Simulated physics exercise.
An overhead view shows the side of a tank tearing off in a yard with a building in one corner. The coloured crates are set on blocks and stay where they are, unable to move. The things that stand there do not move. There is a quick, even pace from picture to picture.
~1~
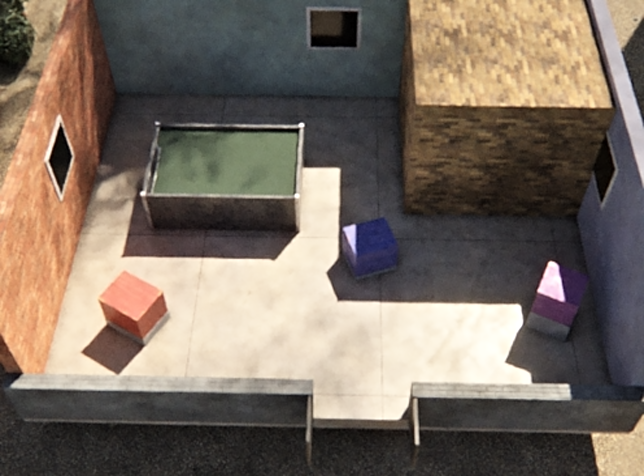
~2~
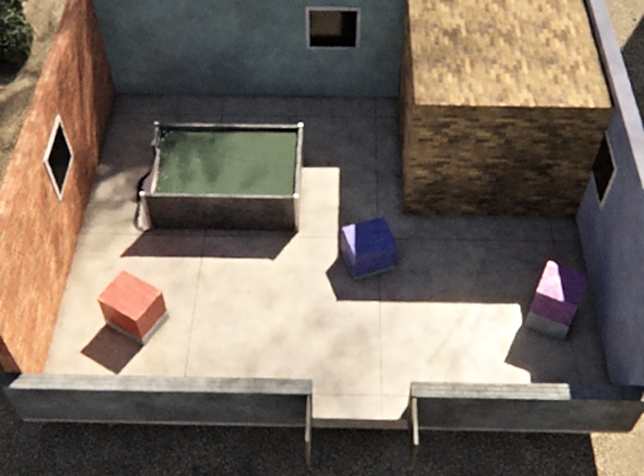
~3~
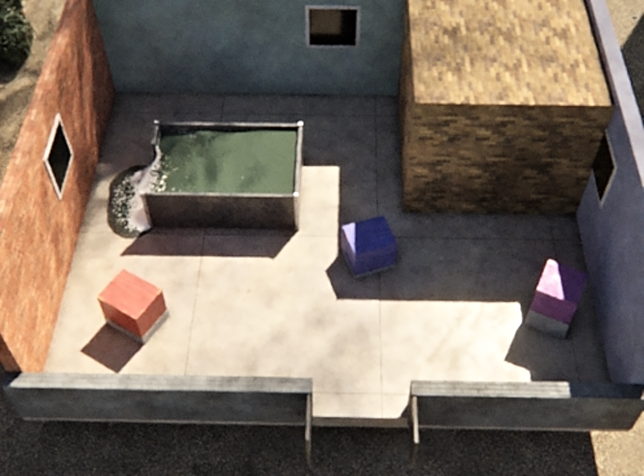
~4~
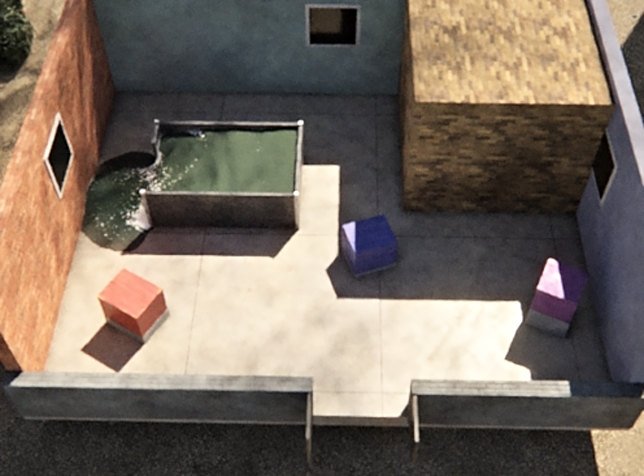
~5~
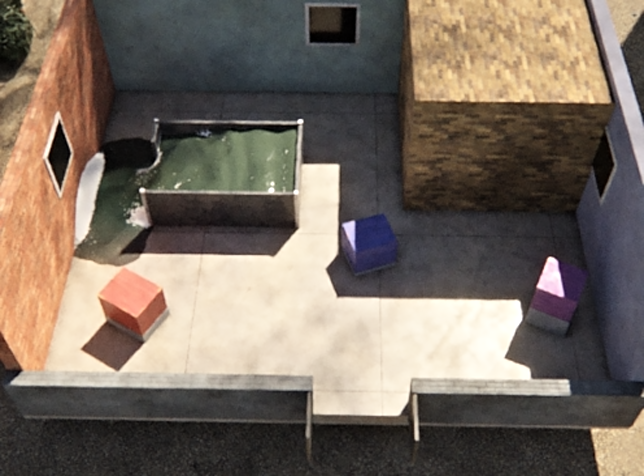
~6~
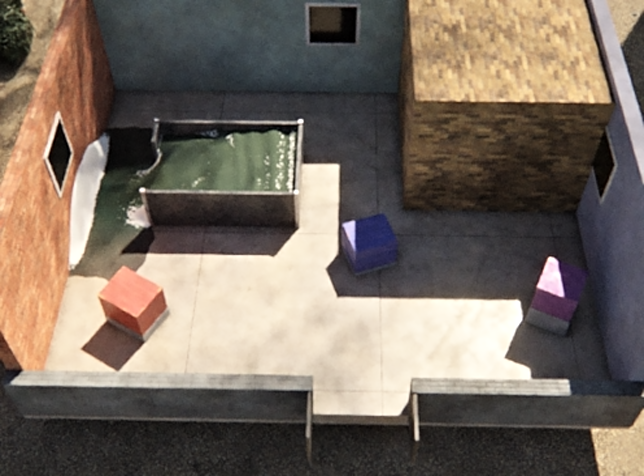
Green water pours from the left side of a tank and spreads to the orange wall.
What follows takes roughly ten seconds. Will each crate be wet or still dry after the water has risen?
My prediction: The blue crate ends up with water on it; the red crate ends up with water on it; the purple crate ends up clear of the water.
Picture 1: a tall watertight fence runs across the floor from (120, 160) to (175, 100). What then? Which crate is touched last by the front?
My answer: The one in purple.
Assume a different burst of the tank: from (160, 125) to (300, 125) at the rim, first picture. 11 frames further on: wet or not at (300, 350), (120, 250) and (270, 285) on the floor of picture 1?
Place one: Spared by the leak. Place two: Spared by the leak. Place three: Spared by the leak.
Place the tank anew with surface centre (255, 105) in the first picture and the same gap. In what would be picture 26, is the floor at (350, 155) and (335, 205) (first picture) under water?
The first spot is not reached, while the second is not reached.
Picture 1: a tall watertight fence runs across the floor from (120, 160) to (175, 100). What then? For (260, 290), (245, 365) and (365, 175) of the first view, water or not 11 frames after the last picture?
As listed: Free of water, dry, not flooded.
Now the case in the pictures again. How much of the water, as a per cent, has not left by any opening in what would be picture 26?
Some 100 per cent.
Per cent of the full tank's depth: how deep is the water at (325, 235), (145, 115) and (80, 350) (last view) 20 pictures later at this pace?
Estimated readings in sequence: 0, 12, 25 percent.
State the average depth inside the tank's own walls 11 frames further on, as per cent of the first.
Somewhere near 50 %, give or take.
A moment on, water covers 15 % of the floor; the blue crate not reached, the red crate water round its plinth, the purple crate not reached.
Next, water covers 25 % of the floor; the blue crate not reached, the red crate water round its plinth, the purple crate not reached.
Then, water covers 50 % of the floor; the blue crate not reached, the red crate water round its plinth, the purple crate not reached.
Later, water covers 90 % of the floor; the blue crate water round its plinth, the red crate water round its plinth, the purple crate water round its plinth.
In the end, water covers 100 % of the floor; the blue crate was topped, the red crate was topped, the purple crate stayed above the water.
